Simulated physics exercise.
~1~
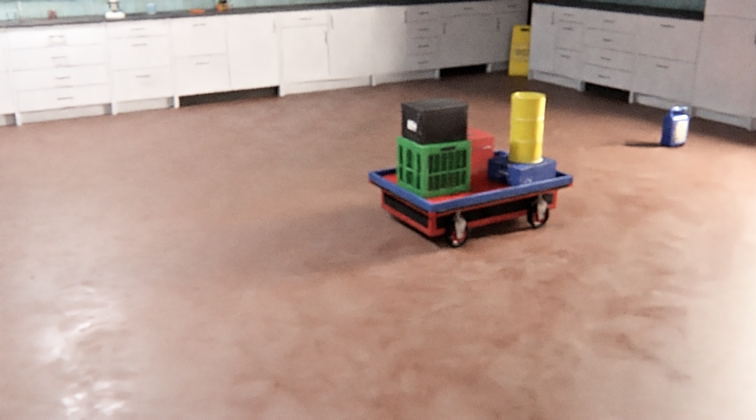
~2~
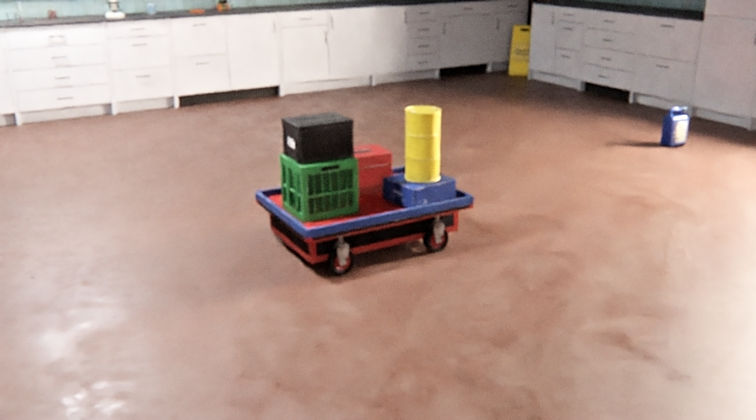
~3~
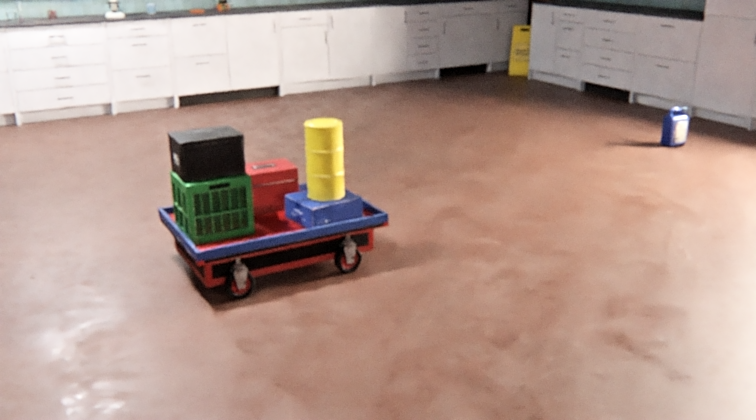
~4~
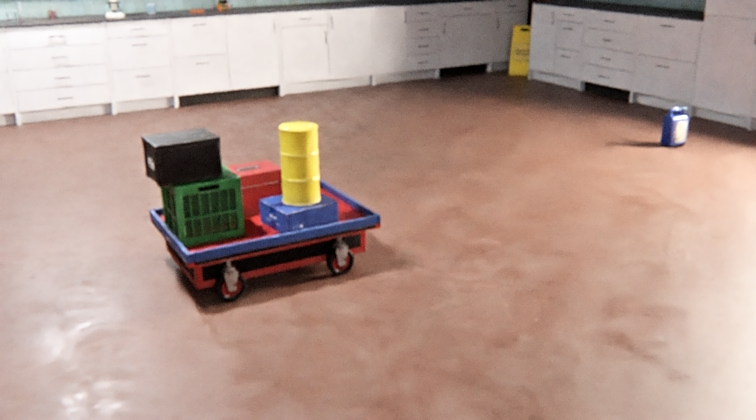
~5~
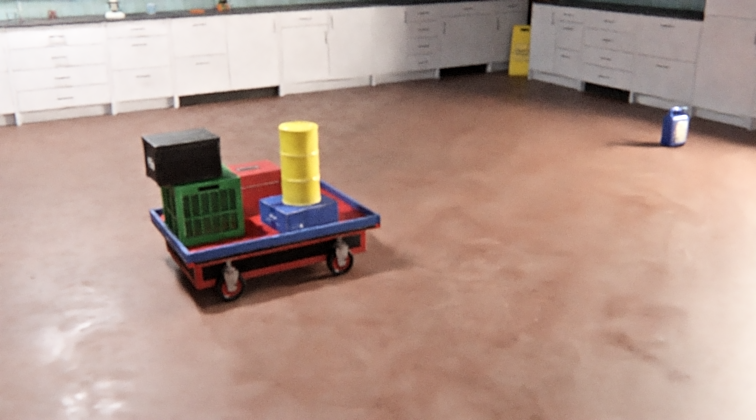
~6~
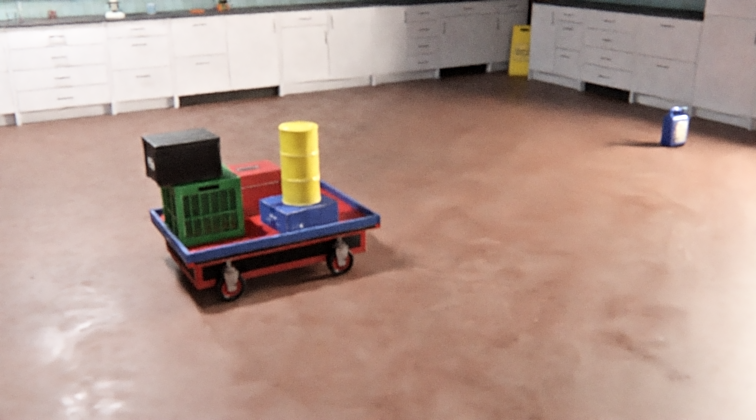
A loaded cart rolls left across the floor and stops, its black box shifted but upright.
